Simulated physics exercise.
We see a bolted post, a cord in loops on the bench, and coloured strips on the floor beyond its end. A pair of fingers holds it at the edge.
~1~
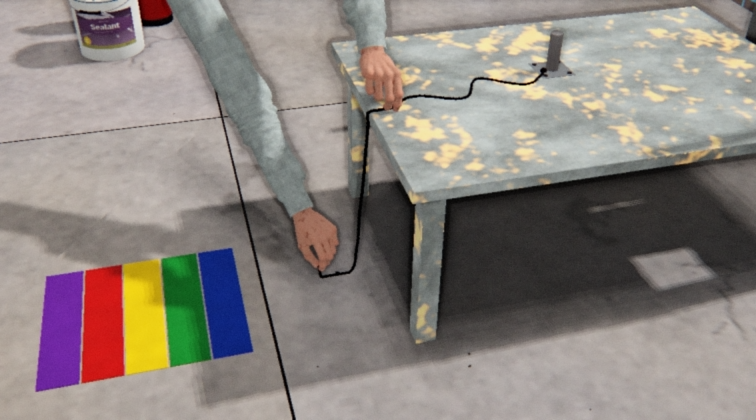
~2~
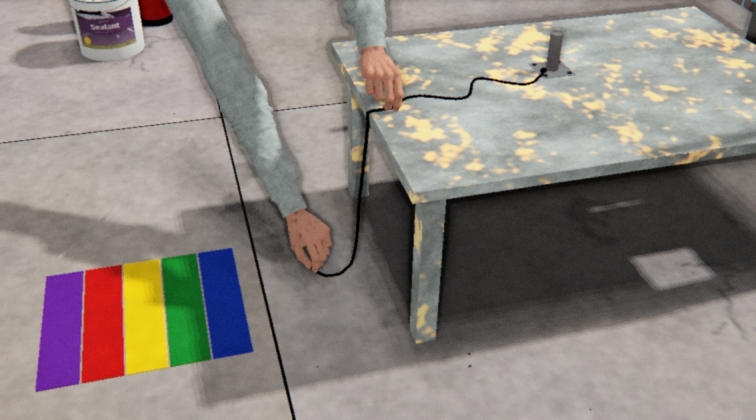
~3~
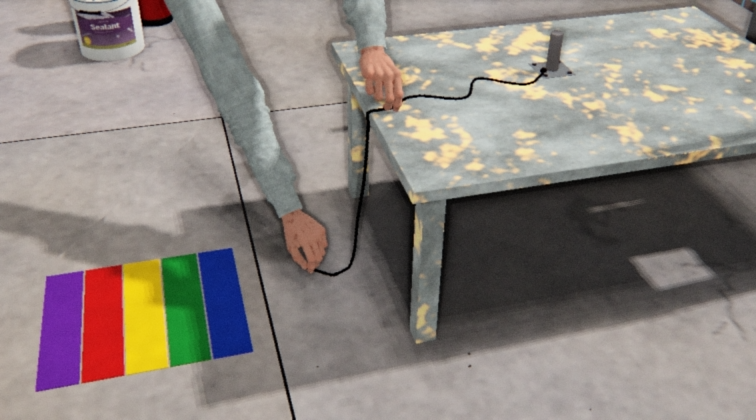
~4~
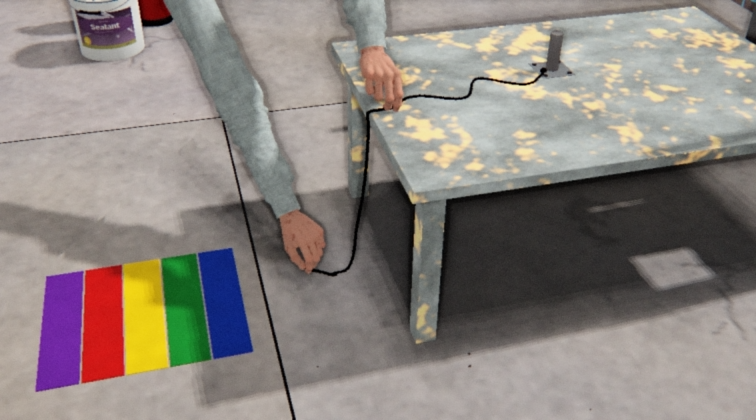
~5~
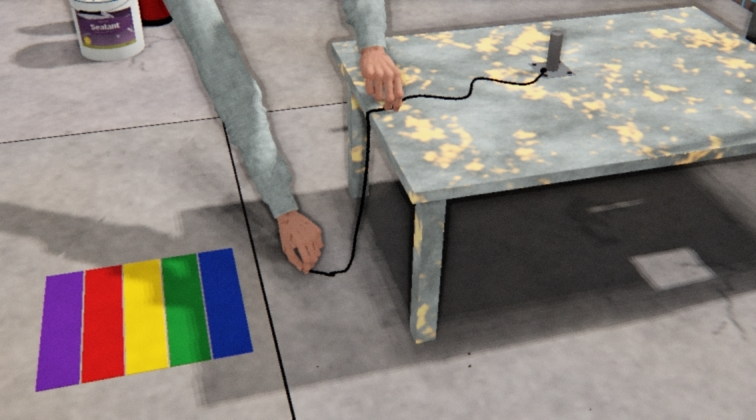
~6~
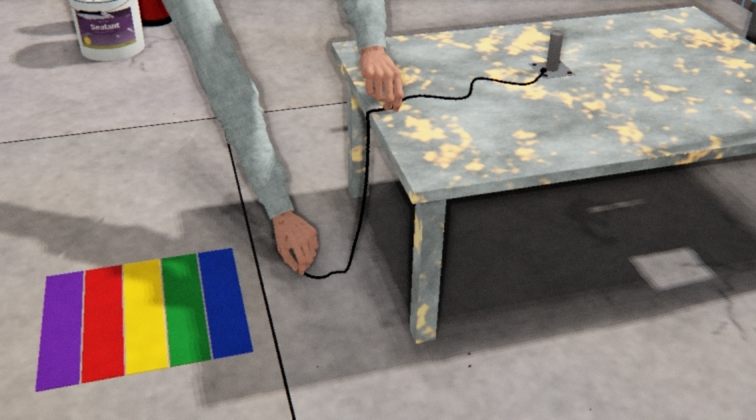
A concrete floor with a low table is seen from above at an angle, the view staying still. A black cord runs from a small grey upright across the grey, yellow-blotched tabletop, one hand pressing it at the left edge and another holding its low end, with purple, red, yellow, green and blue strips lying left. The lower hand shifts the cord's end slightly leftward, while the upper hand stays in place.
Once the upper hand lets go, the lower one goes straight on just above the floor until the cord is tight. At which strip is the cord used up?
At the yellow one.
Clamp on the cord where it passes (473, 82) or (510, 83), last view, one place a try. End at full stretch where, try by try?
Estimated pixels: (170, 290), then (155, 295).
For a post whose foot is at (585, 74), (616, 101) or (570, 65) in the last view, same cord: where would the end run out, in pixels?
Roughly (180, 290), (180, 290) and (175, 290), try by try.
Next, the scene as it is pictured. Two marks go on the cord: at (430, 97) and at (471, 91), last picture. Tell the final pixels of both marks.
(394, 102) and (441, 92), roughly.
Soon after, end near (213, 283); over blue.
Then, end near (169, 291); over green.
At full stretch, end near (143, 295); over yellow. It halts on the yellow strip.
